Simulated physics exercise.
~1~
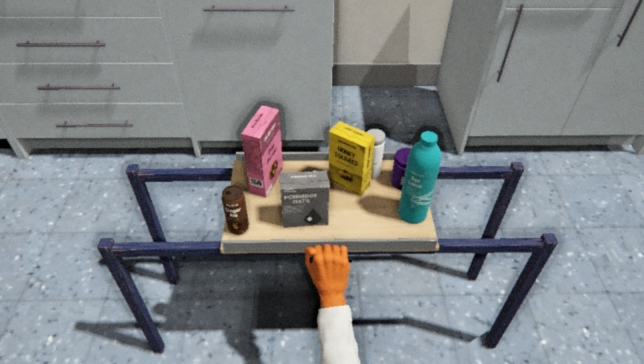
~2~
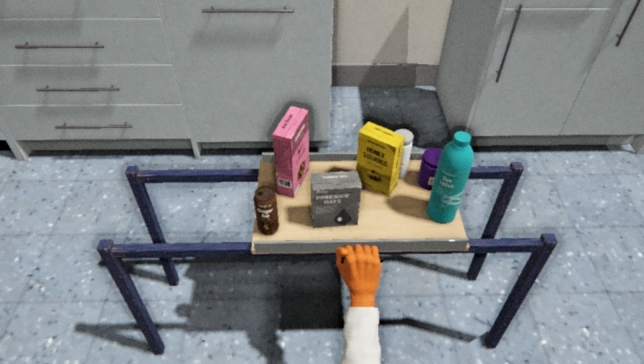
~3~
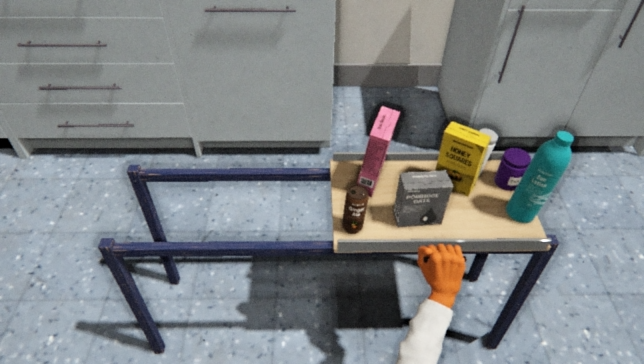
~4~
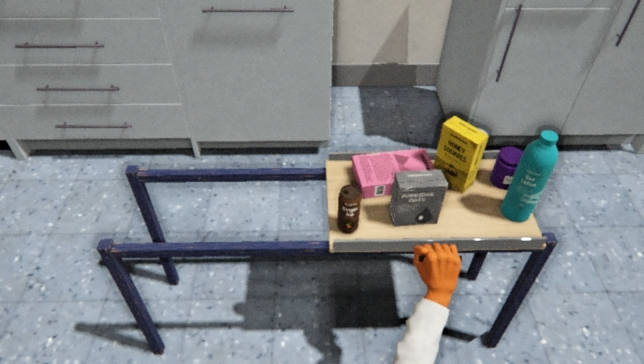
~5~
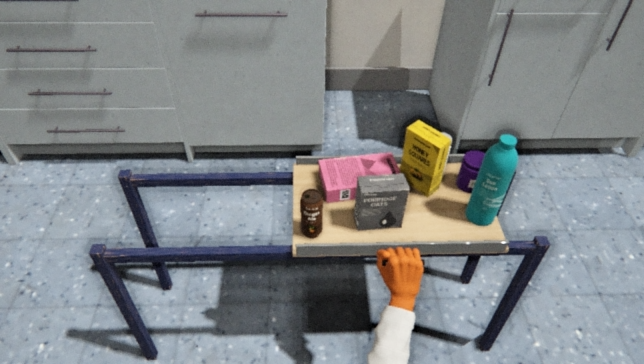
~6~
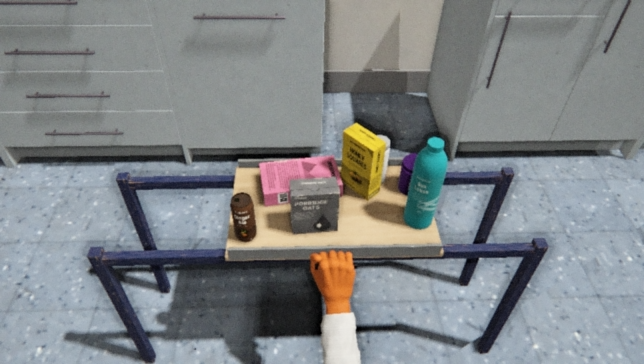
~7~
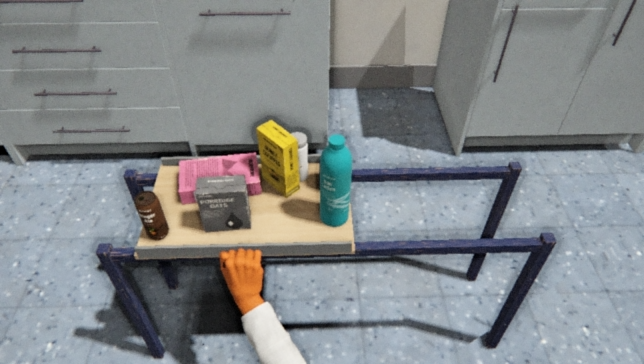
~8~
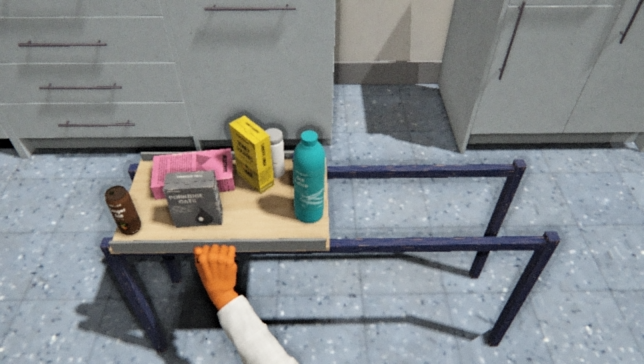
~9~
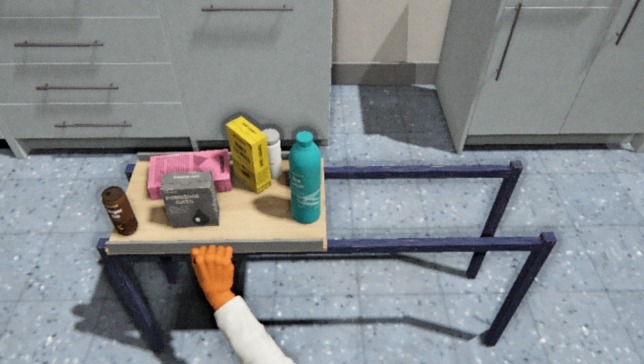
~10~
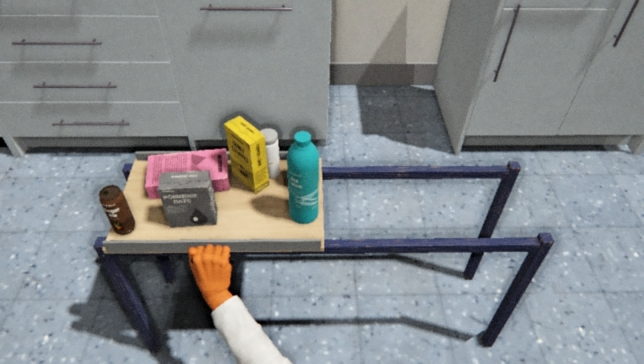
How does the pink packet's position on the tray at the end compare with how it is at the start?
At the start the pink packet stands upright, but at the end it is lying on its side on the tray.
